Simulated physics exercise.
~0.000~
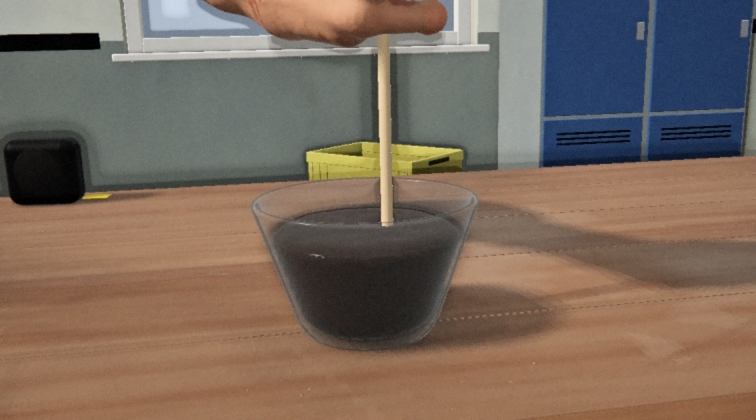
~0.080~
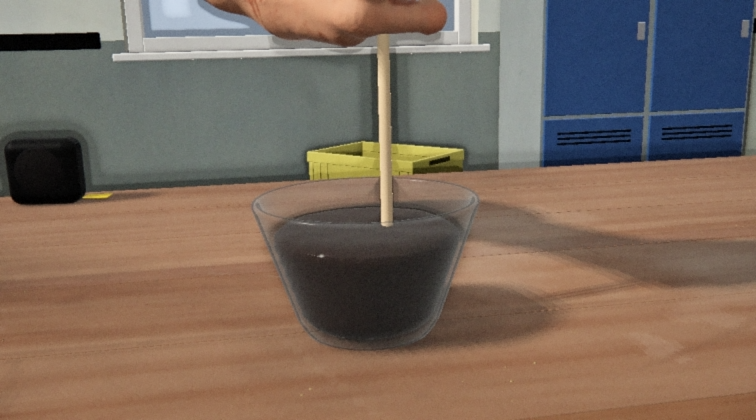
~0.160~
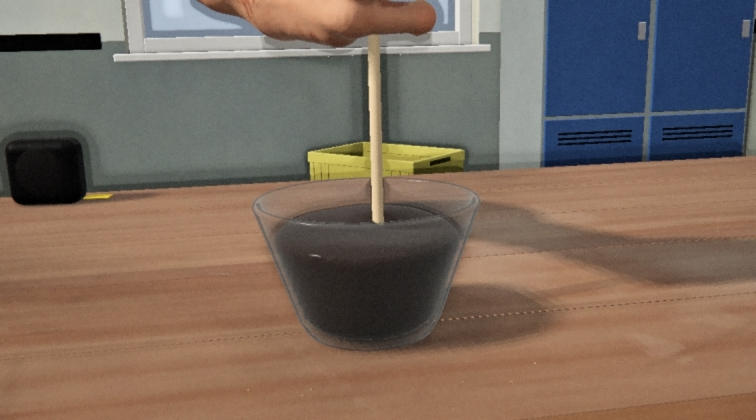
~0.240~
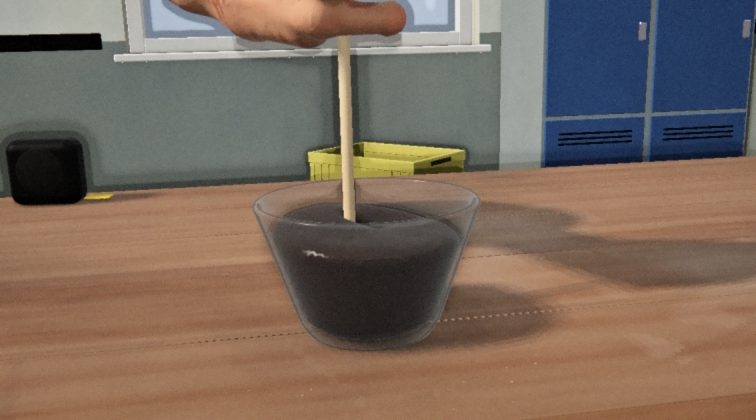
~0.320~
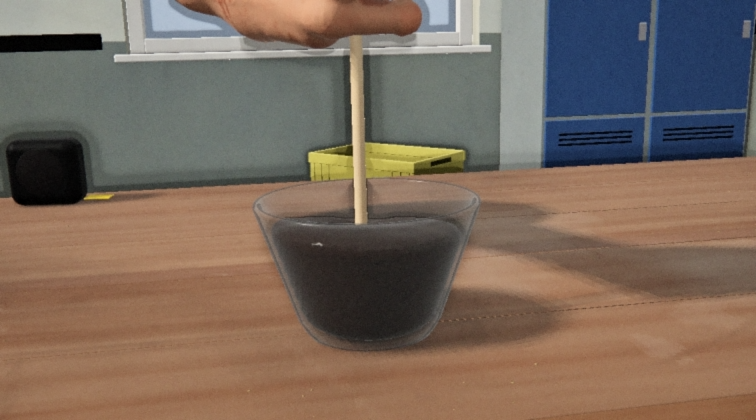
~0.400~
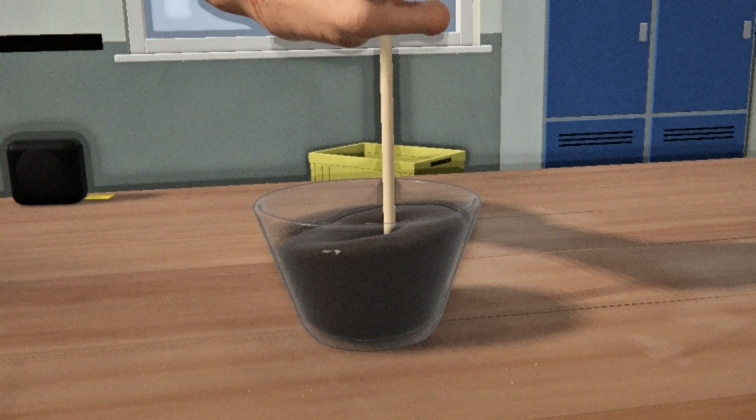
A hand moves a thin stick left, then back right, through dark liquid in a clear cup.
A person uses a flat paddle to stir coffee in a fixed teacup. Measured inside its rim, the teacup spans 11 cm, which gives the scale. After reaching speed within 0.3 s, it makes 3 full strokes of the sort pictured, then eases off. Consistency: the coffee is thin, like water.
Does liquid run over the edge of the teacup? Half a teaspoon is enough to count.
No, the stirring sends nothing out.
By 0.57 s 0 ml is over the rim.
By 0.74 s 0 ml is over the rim.
By 0.90 s 0 ml is over the rim.
By 1.07 s 0 ml is over the rim.
At rest 0 ml is over the rim.
